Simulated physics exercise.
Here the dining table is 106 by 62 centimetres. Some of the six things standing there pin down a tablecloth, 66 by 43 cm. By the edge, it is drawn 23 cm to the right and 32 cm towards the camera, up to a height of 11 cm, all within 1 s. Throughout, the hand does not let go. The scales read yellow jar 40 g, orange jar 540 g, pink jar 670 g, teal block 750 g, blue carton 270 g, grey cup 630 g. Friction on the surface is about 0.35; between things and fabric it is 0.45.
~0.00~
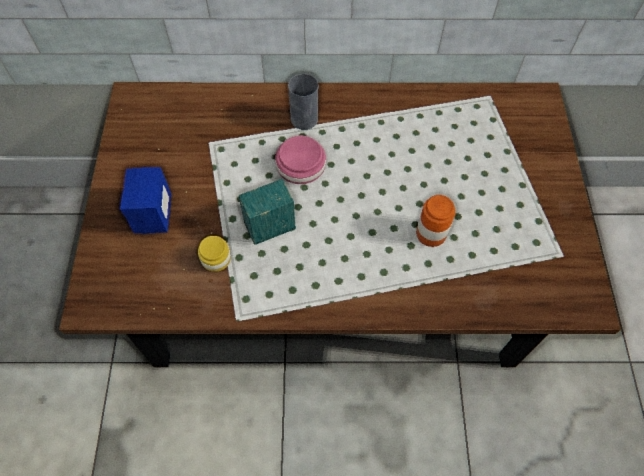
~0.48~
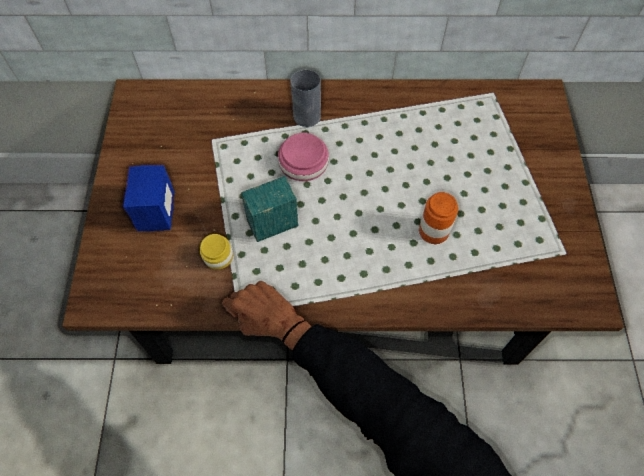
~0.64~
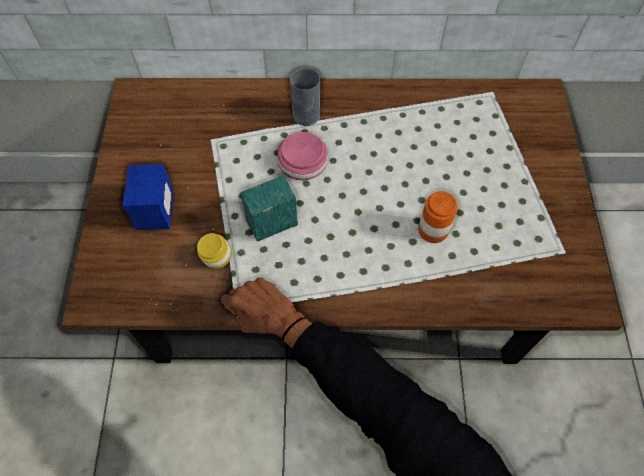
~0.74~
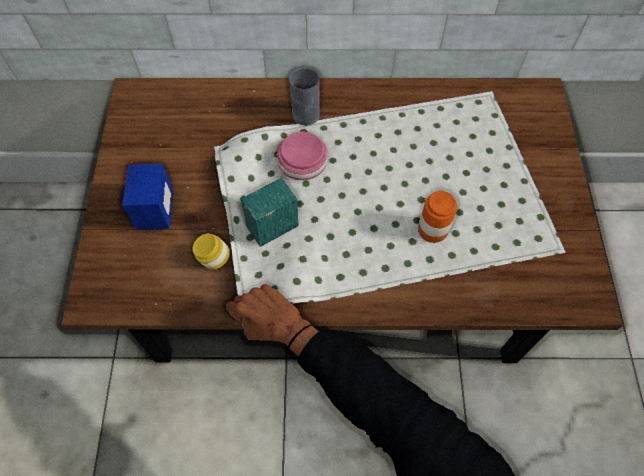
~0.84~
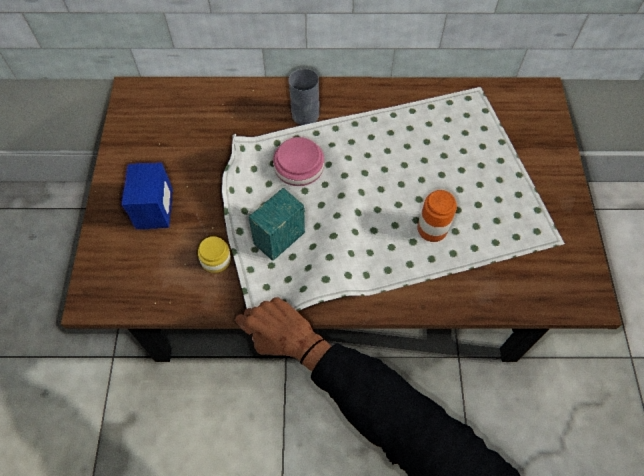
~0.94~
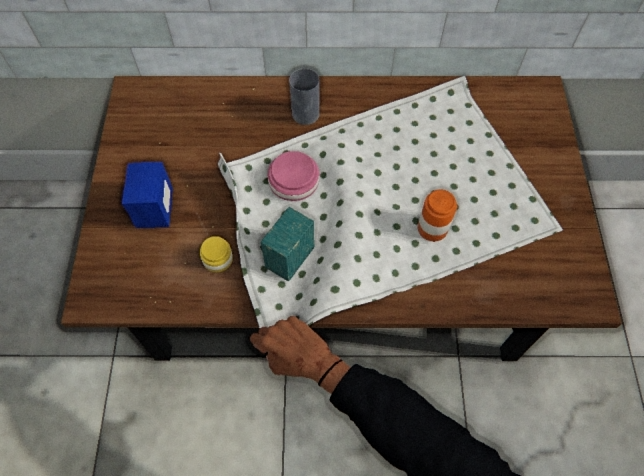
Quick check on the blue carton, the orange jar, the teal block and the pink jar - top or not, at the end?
In the end I think the blue carton will hold out up there, I think the orange jar won't hold out up there, I think the teal block won't hold out up there, I think the pink jar won't hold out up there.
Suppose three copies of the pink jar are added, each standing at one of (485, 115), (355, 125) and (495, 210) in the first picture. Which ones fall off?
In order: Holds on; holds on; holds on.
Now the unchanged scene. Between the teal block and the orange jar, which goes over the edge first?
First goes the teal one.
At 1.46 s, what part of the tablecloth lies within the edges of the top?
Share within the edges: Approx. 60 %.
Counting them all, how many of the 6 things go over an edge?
That works out to 3 of them.
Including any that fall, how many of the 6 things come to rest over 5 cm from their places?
After counting, the figure is 4.
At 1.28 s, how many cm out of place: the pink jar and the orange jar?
The pink jar is about 25 cm off and the orange jar about 6 cm.
At 1.1 s, 90 % of the tablecloth is still over the top; teal block 19 cm off its start, pink jar 14 cm off its start, orange jar 2 cm off its start.
At 1.3 s, 80 % of the tablecloth is still over the top; teal block 29 cm off its start, pink jar 25 cm off its start, orange jar 7 cm off its start.
At 1.5 s, 60 % of the tablecloth is still over the top; pink jar 39 cm off its start at (292, 324), teal block 38 cm off its start at (326, 400), orange jar 15 cm off its start at (427, 269).
At 1.6 s, 45 % of the tablecloth is still over the top; pink jar over the edge, teal block over the edge, orange jar 19 cm off its start.
At 3.2 s, 0 % of the tablecloth is still over the top; orange jar over the edge, pink jar over the edge, teal block over the edge, blue carton 0 cm off its start at (142, 182).
